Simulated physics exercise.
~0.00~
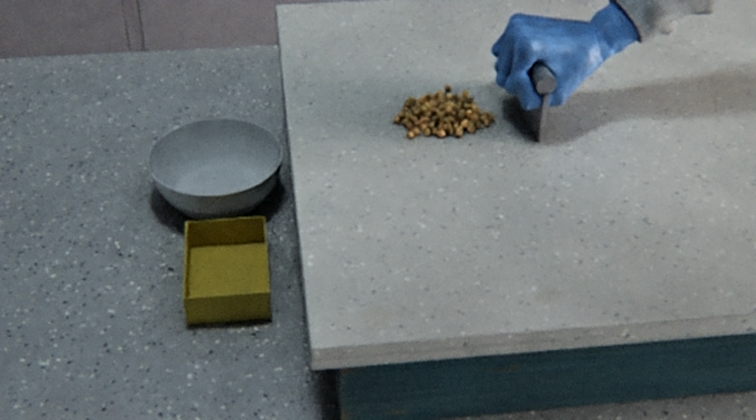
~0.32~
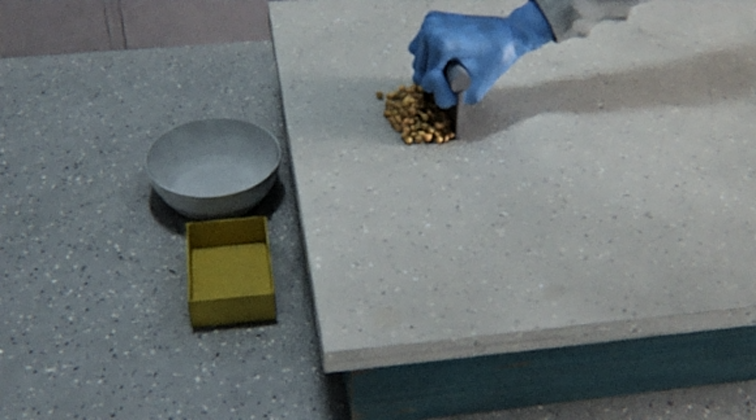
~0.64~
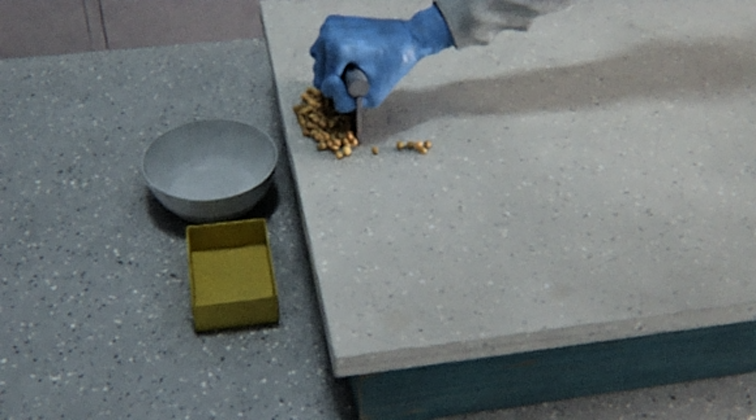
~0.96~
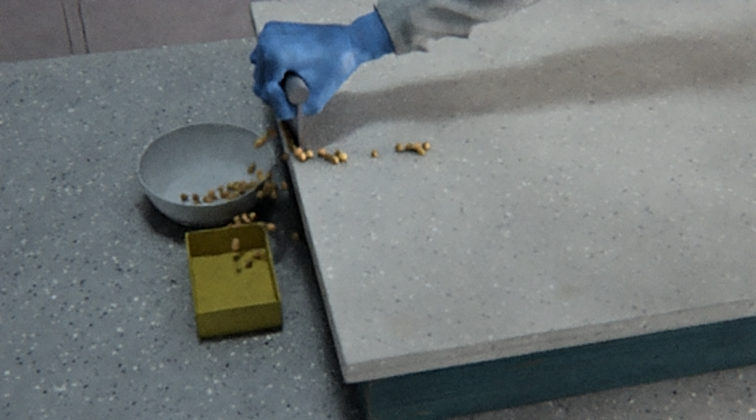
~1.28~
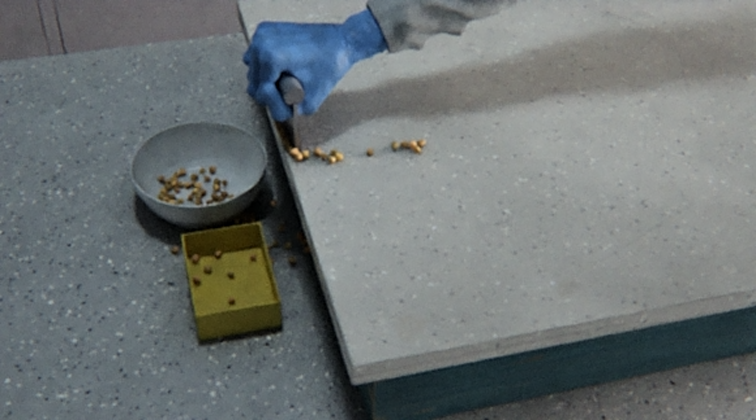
In the video, a blue-gloved hand pushes a pile of dried chickpeas left across a pale slab with a scraper, stopping at the edge as many spill over. Some land in a white bowl, a few in a yellow tin, others miss, and several remain on top.
